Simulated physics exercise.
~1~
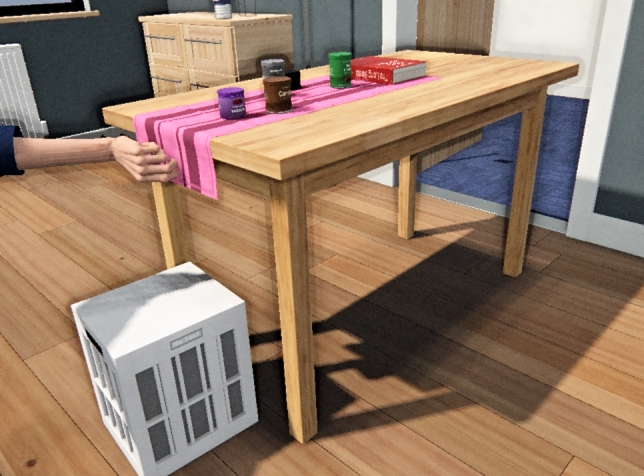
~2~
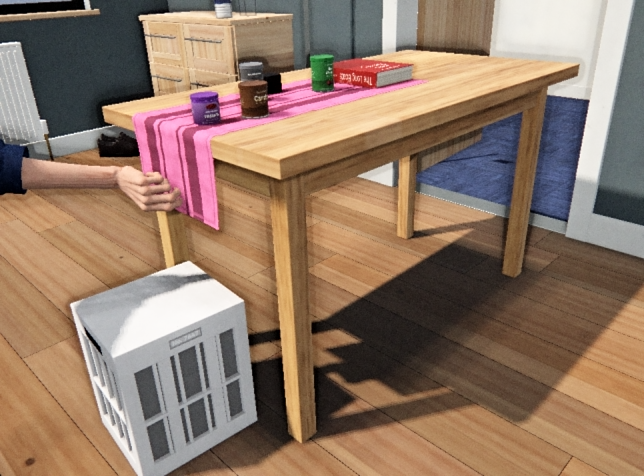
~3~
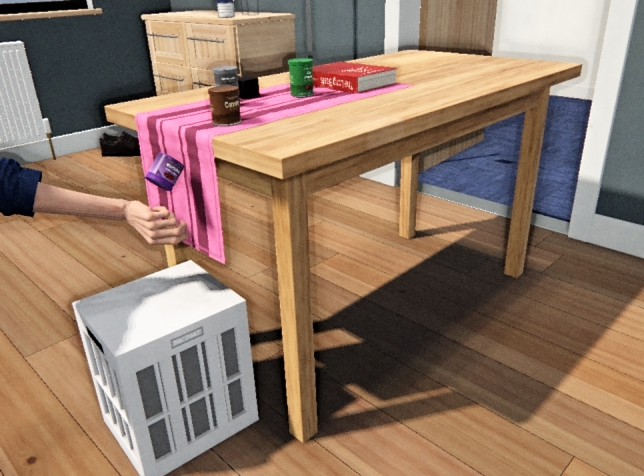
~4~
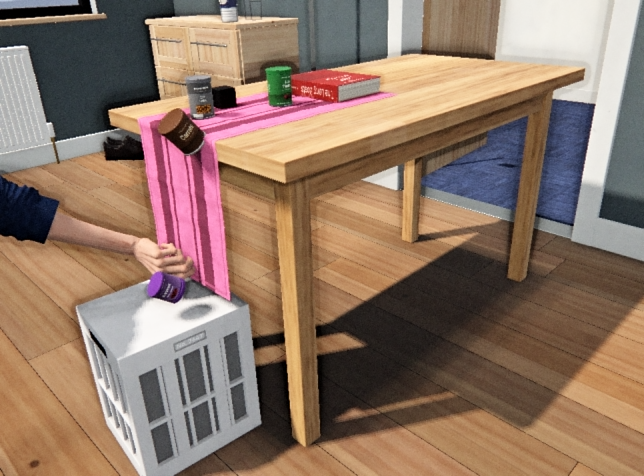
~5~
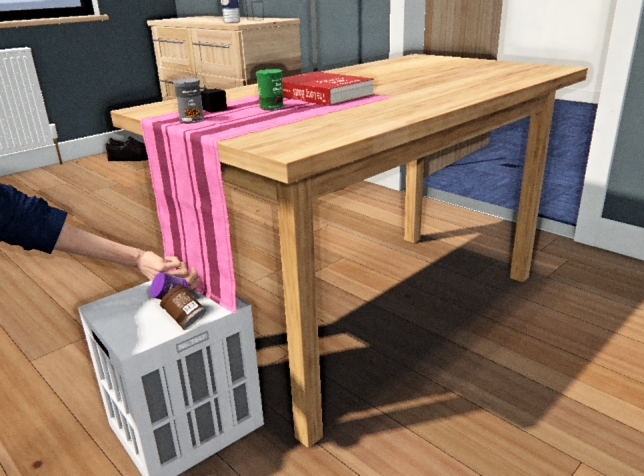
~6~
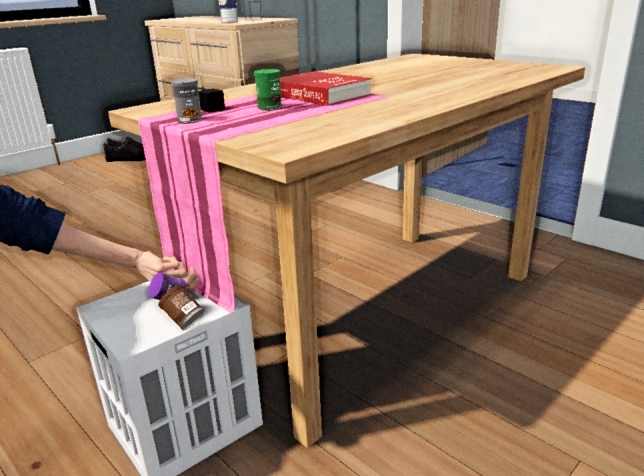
A pink striped runner hangs over the left end of a wooden table, gripped by a hand reaching in from the left, in a wood-floored room seen from slightly above by a gently swaying camera. On it stand a purple pot, a brown can, a grey can, a black cube and a green can, with a red book towards the back and a white crate below. The hand draws the cloth down, carrying everything left. The purple pot tips off first and lands on the crate, then the brown can follows. The hem stops at the crate, and the rest stay on the table.
